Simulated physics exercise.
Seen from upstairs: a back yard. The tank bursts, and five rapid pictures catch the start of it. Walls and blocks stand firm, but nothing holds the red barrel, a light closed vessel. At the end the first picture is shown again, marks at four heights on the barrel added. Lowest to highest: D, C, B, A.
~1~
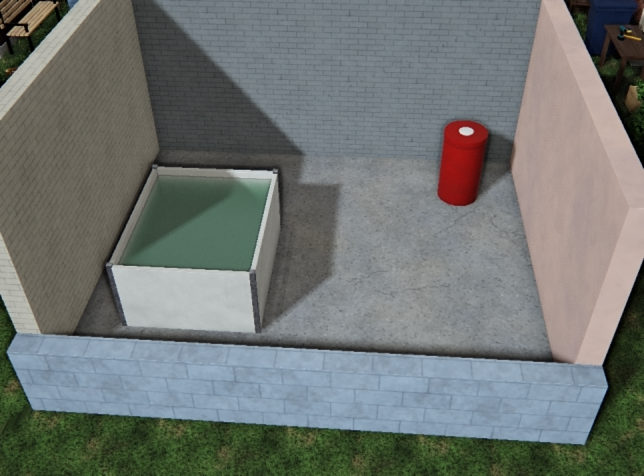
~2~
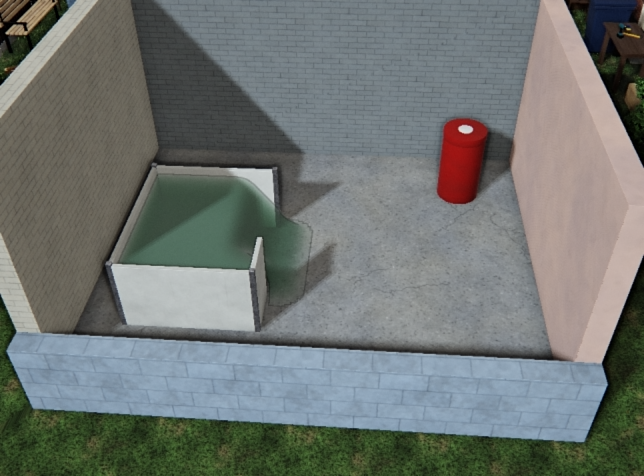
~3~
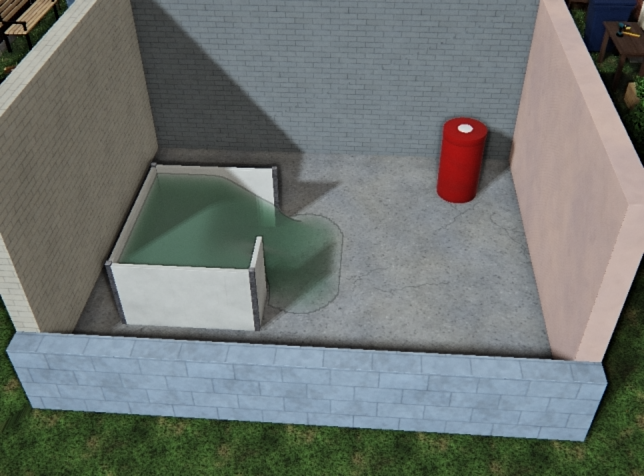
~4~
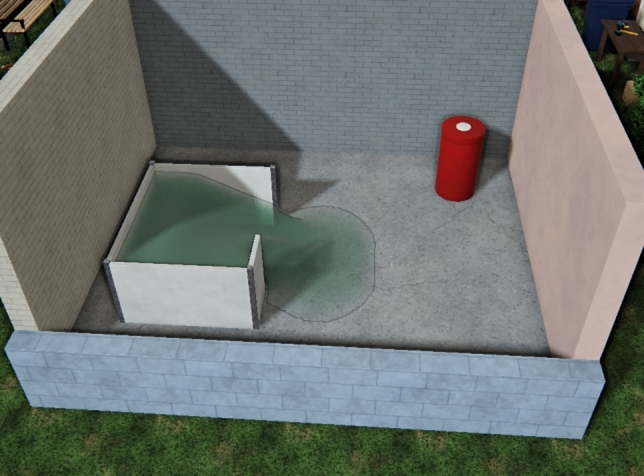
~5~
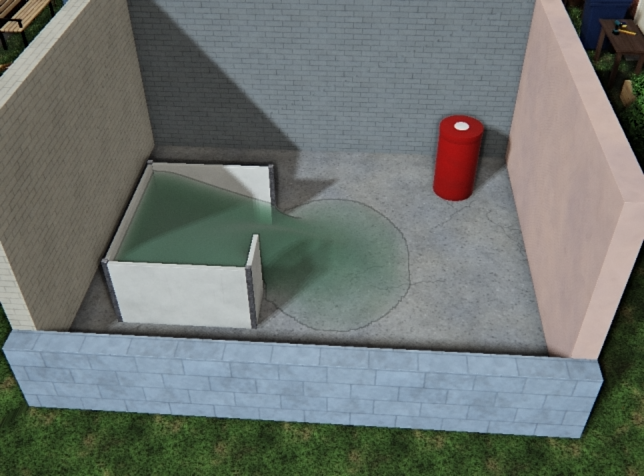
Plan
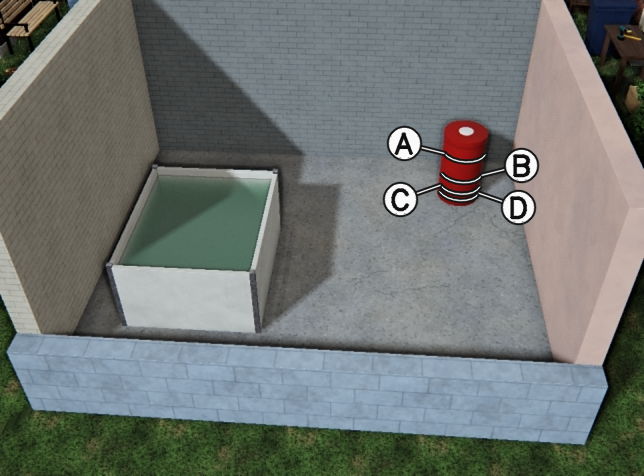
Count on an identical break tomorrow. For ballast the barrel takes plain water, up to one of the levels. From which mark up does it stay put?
Mark B.
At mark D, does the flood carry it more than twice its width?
Yes, it does.
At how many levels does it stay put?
Two.
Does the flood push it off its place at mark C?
Yes, that goes wrong.
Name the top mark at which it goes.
C it is.
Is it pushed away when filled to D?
Yes, it does.
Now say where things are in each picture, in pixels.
Lid of the red barrel at (466, 132); tank full, its middle at (200, 221), in the first picture.
In the second picture, 3 % of the ground under water, its edge towards the barrel at (301, 224).
In the third picture, 6 % of the ground under water, its edge towards the barrel at (327, 222).
In the fourth picture, 11 % of the ground under water, its edge towards the barrel at (361, 228).
Lid of the red barrel at (462, 127); 16 % of the ground under water, its edge towards the barrel at (375, 215), in the fifth picture.
In white, A at (465, 162); B at (462, 182); C at (461, 194); D at (460, 200); from the bottom up D, C, B, A.
With A, it does not move.
With B, it does not move.
With C, it is pushed about half its own width away.
With D, it is pushed about 5 times its own width away.
